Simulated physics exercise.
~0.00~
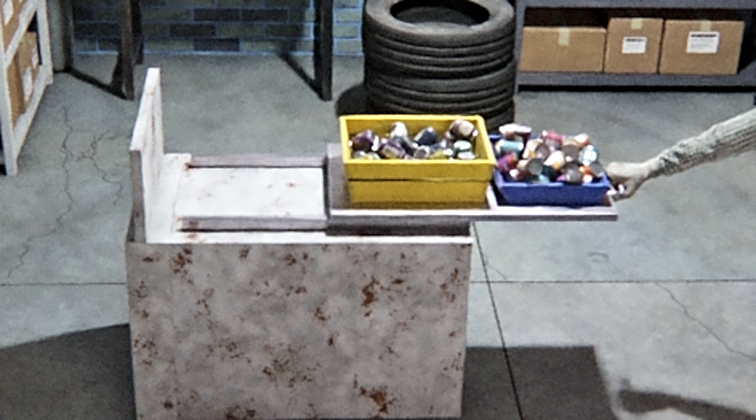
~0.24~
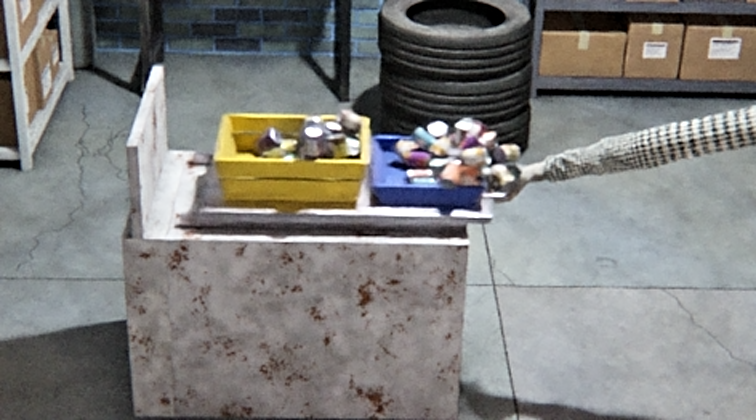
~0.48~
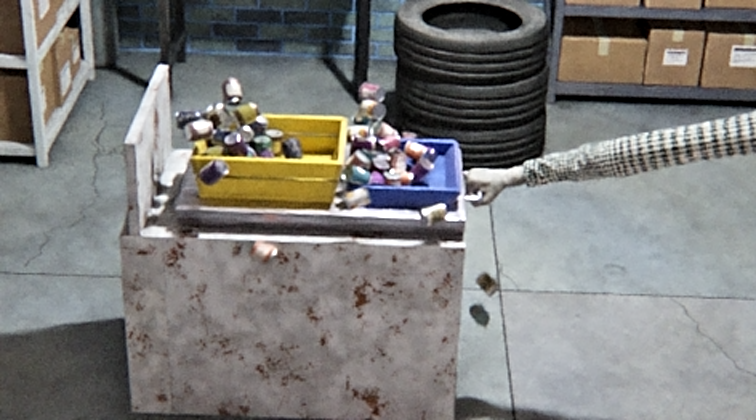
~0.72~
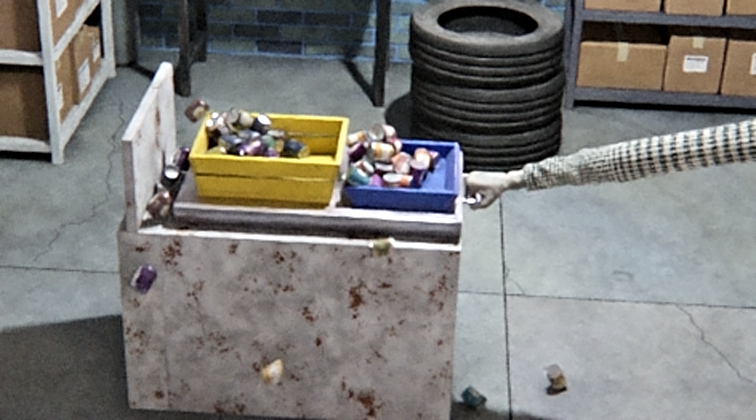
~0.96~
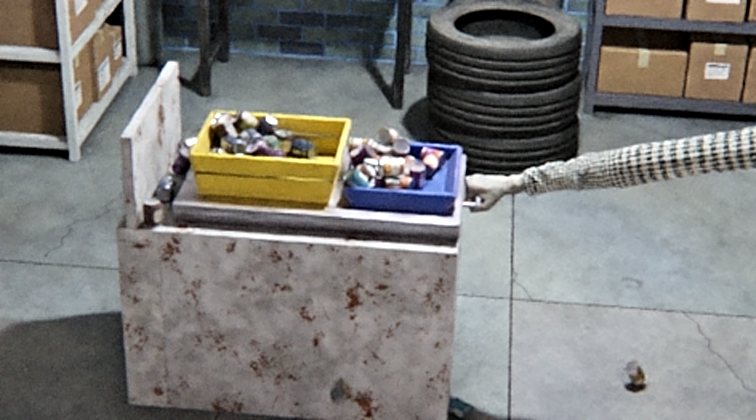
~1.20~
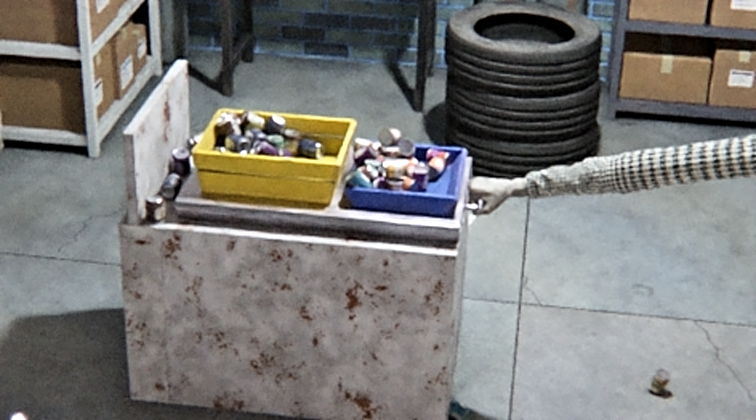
In the video, a hand pushes a pull-out shelf holding a yellow tray and a blue tray of small cans leftward into a rusty white unit; as it stops, cans fly up and some spill out, leaving both trays still holding many and a few cans lying outside them.
